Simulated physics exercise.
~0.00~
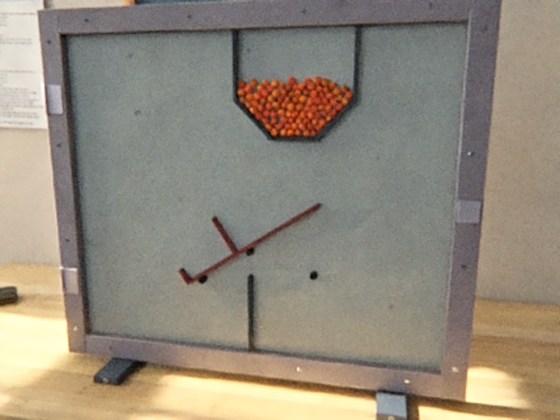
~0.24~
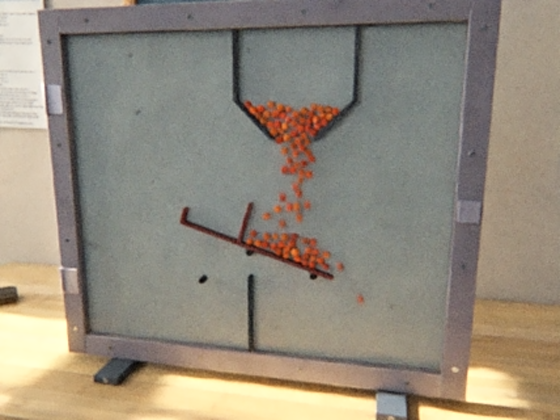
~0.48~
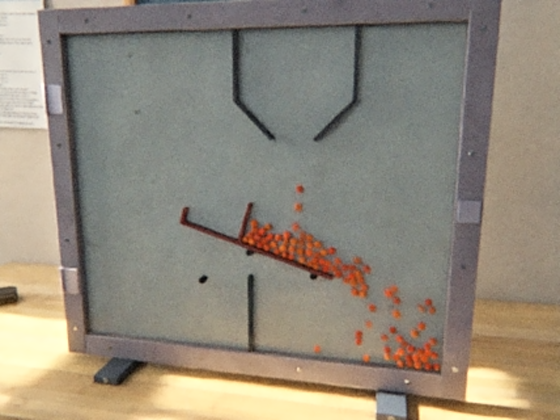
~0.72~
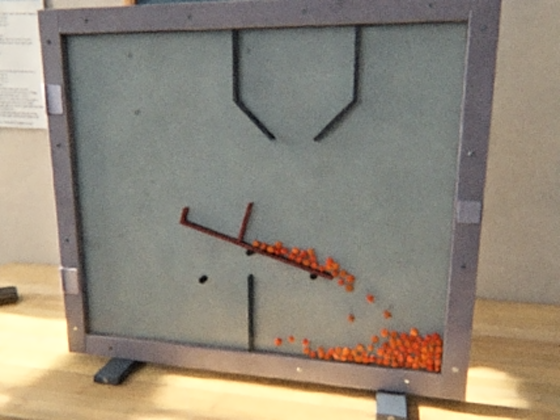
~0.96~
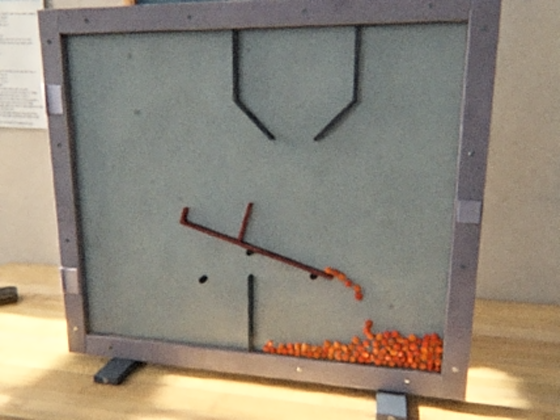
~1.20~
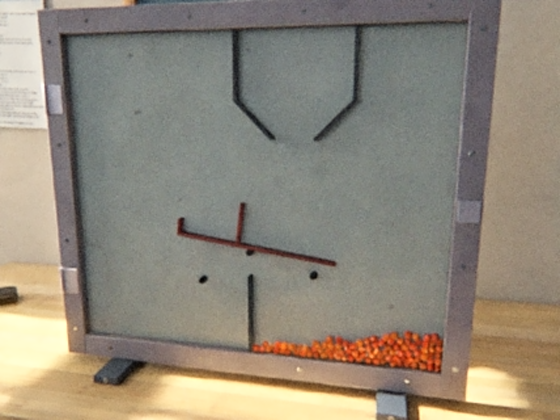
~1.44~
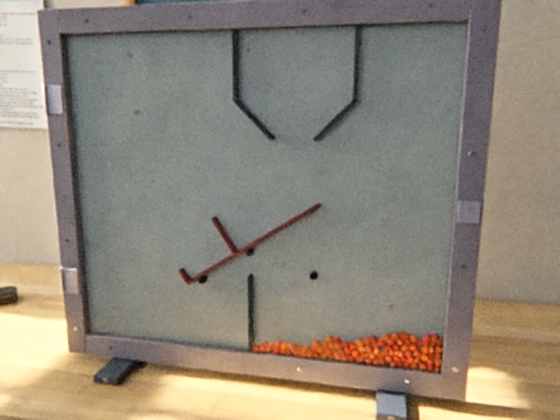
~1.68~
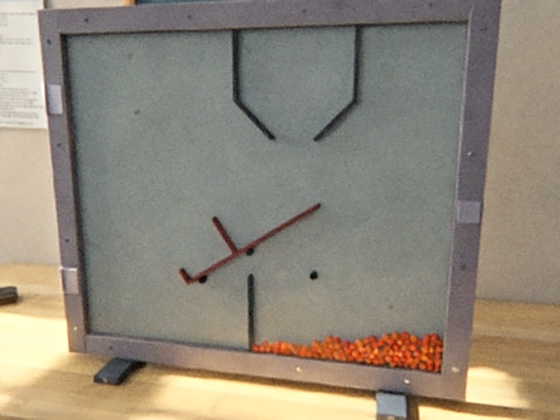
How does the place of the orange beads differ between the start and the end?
At the start the beads are held in the hopper at the top of the case. At the end they lie in a heap on the floor of the right bin.
